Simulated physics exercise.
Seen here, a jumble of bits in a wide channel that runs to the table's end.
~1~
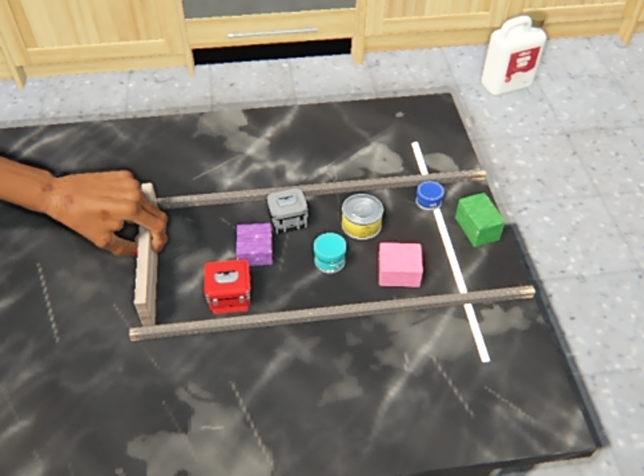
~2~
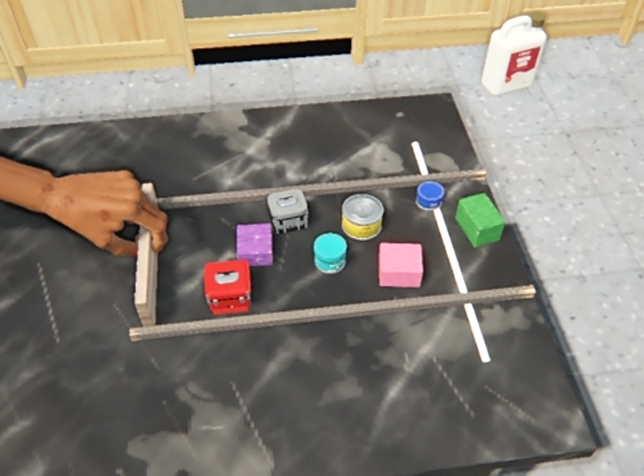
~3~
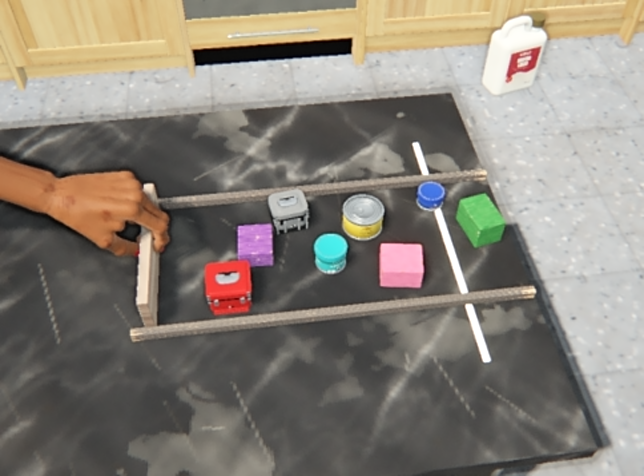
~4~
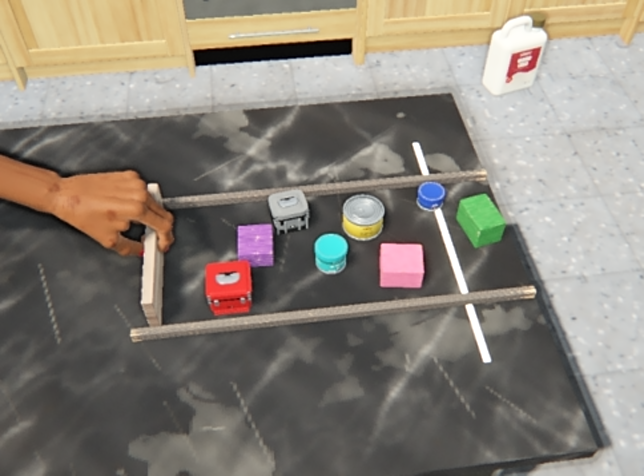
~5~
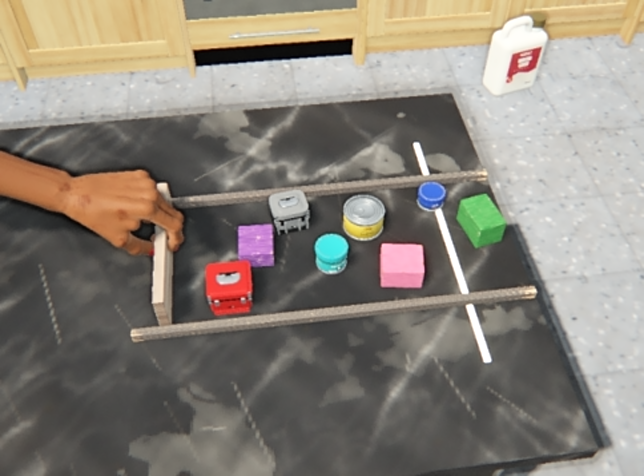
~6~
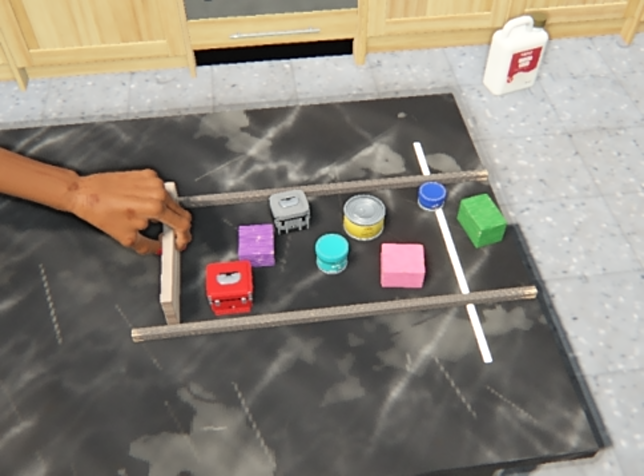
A hand at the left slides an upright wooden board a short way rightward between two thin rails on a dark marbled tabletop, seen from above at an angle by a still camera, with pale cabinets behind. Between the rails sit a red case, purple block, grey case, turquoise tin, yellow-banded can and pink block, with a blue tin by a white tape line and a green block beyond. The board starts still, then creeps toward the red case, while the objects stay in place.
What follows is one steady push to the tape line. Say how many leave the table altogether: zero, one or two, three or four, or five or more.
In the end the number that fall off is one or two.
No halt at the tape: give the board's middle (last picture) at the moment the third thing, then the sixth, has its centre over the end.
First at (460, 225), next at (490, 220).
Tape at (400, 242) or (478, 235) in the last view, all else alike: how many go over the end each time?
In that order 0 and 5.
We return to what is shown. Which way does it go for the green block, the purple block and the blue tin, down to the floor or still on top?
The green block comes down; the purple block stays on; the blue tin does not fall.
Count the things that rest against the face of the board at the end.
It touches 3.
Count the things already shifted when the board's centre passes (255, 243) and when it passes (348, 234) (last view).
3 and 6.
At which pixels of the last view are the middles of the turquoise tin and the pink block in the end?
About (499, 233), and the other about (521, 264).
Early on, none off yet; green block at rest near (482, 220); blue tin at rest near (432, 197); pink block at rest near (402, 266).
A while later, none off yet; green block at rest near (482, 220); blue tin at rest near (432, 197); pink block travelled about its own width near (434, 268).
Finally, the number that fall off is one or two; lost, green block.
